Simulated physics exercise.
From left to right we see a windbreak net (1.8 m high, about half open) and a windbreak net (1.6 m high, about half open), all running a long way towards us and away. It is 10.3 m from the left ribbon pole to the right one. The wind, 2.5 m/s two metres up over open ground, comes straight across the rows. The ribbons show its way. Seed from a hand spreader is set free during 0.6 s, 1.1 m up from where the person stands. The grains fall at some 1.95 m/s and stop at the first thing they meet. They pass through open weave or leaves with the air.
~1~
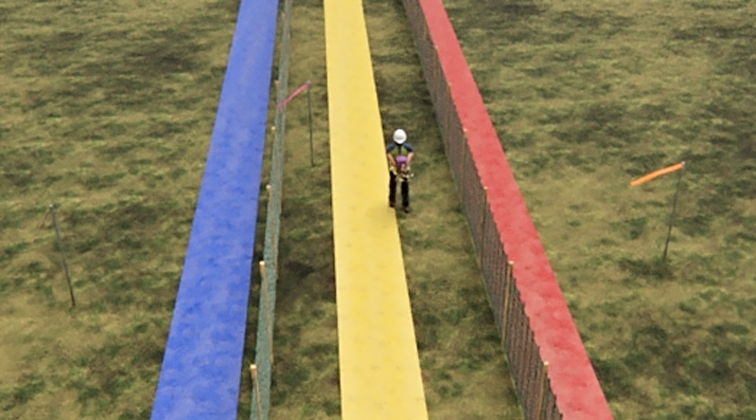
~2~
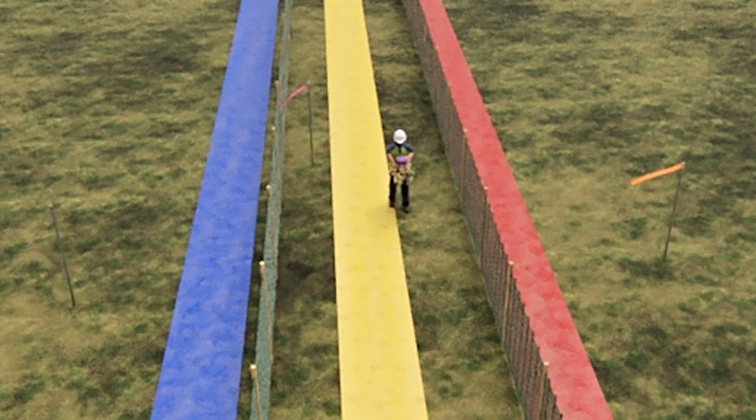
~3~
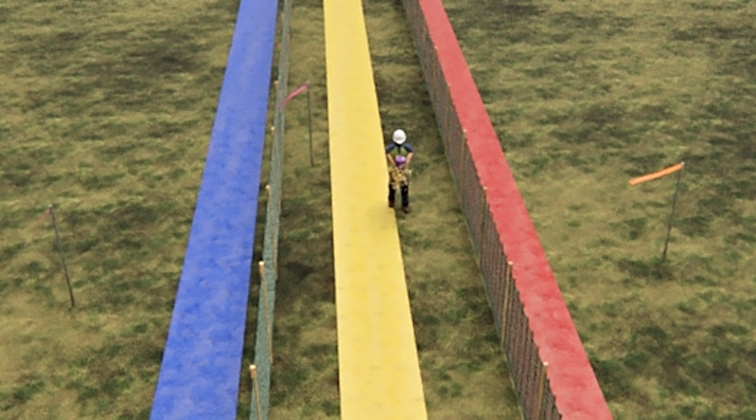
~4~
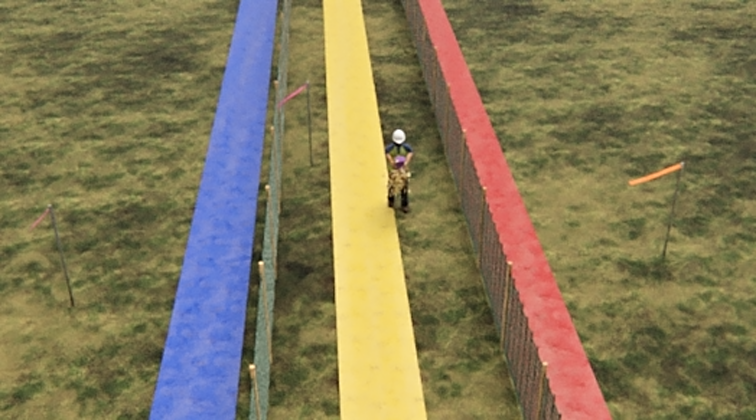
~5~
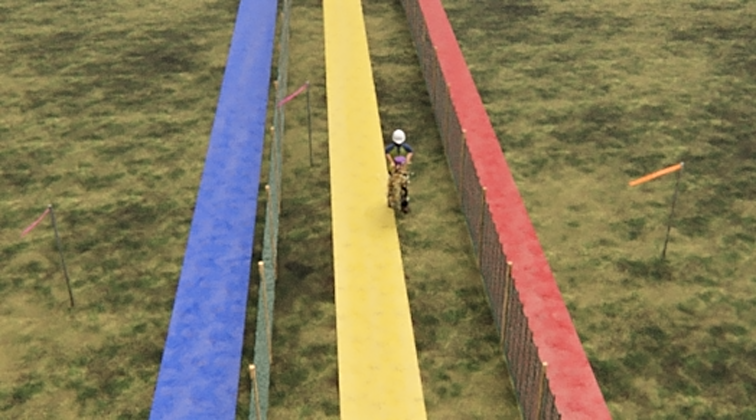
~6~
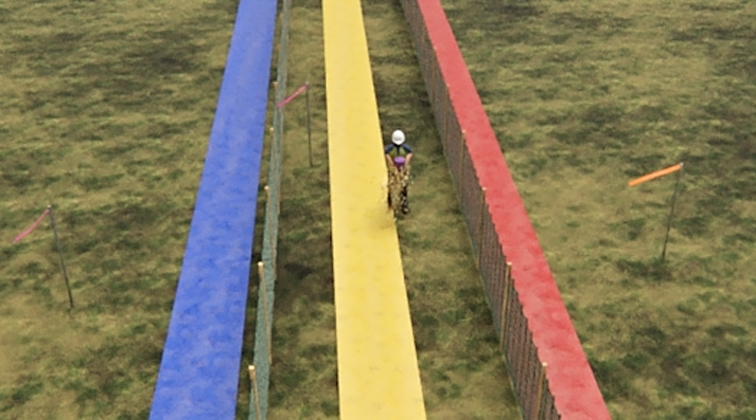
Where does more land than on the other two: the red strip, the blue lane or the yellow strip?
The biggest share falls on the yellow one.
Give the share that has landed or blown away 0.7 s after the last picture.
Near 80 %.
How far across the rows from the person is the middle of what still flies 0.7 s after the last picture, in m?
About 0.5 m.
Then, 0.7 s after the last picture, 79 % is no longer flying here, and 72 % lies on the yellow strip, 0 % on the blue lane and 0 % on the red strip; the middle of what still flies is 0.3 m above the low ground, near (377, 211).
Then, 1.5 s after the last picture, 100 % is no longer flying here, and 91 % lies on the yellow strip, 0 % on the blue lane and 0 % on the red strip.
Then, 3.0 s after the last picture, 100 % is no longer flying here, and 92 % lies on the yellow strip, 0 % on the blue lane and 0 % on the red strip.
Then, 7.5 s after the last picture, 100 % is no longer flying here, and 92 % lies on the yellow strip, 0 % on the blue lane and 0 % on the red strip.
Then, 44.5 s after the last picture, 100 % is no longer flying here, and 92 % lies on the yellow strip, 0 % on the blue lane and 0 % on the red strip.
